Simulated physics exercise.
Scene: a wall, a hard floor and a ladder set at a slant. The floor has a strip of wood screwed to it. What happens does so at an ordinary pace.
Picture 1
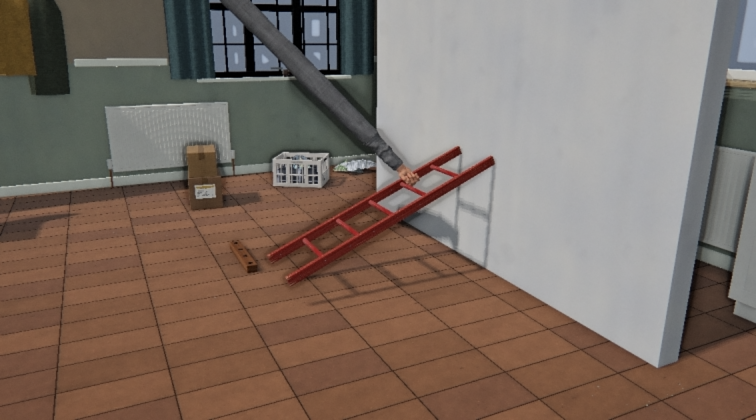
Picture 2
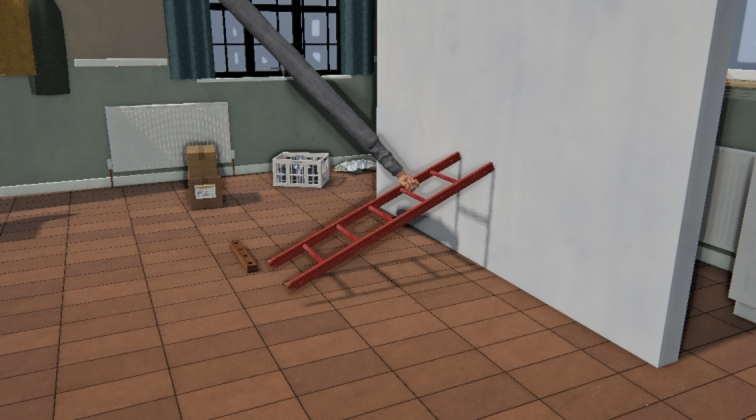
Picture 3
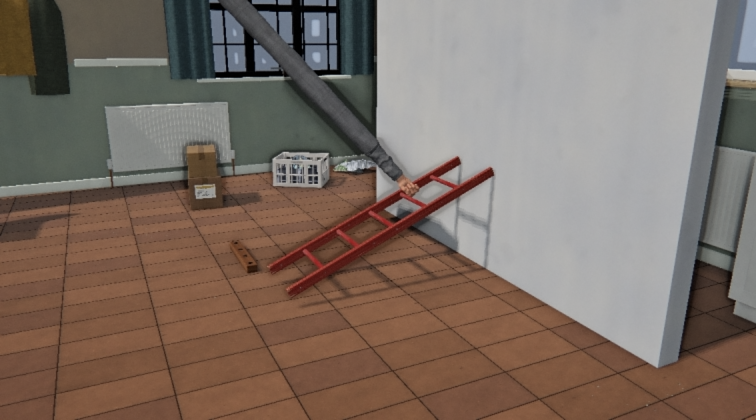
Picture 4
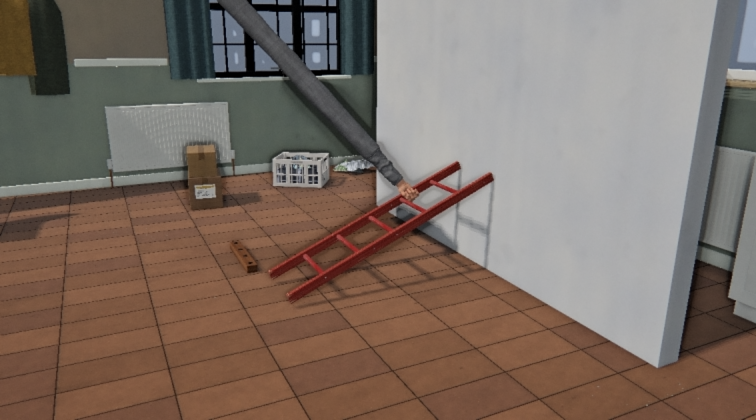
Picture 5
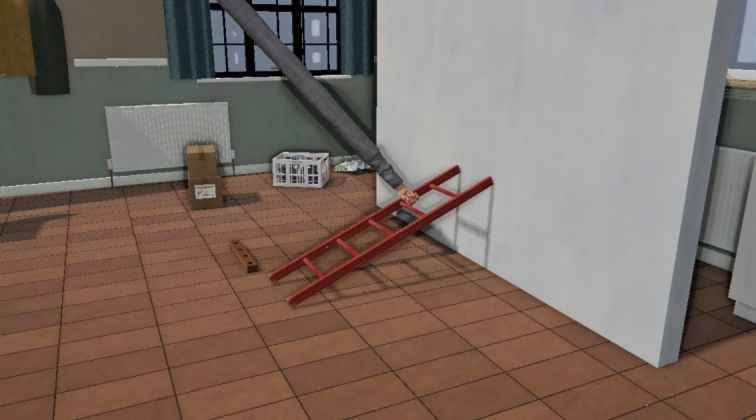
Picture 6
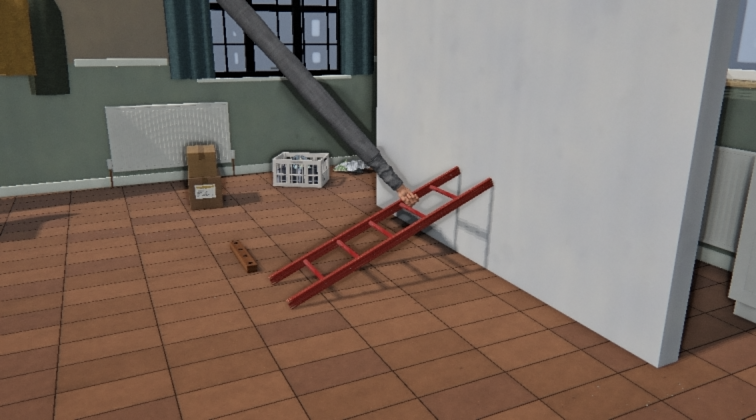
Red ladder leaning at a slant against a white wall, shifting slightly downward as a grey-sleeved arm holds it above a tiled floor.
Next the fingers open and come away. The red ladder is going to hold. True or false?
False.
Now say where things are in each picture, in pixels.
The first picture shows still on the way; red ladder (382, 209); batten (243, 256).
The second picture shows still on the way; red ladder (382, 215); batten (243, 256).
The third picture shows still on the way; red ladder (382, 220); batten (243, 256).
The fourth picture shows still on the way; red ladder (382, 225); batten (243, 256).
The fifth picture shows still on the way; red ladder (382, 229); batten (243, 256).
The sixth picture shows in place, still held; red ladder (382, 231); batten (243, 256).
Then, 0.28 s after the last picture, red ladder tipped 12° from how it was near (377, 253).
At rest, the red ladder slips down, near (374, 274).
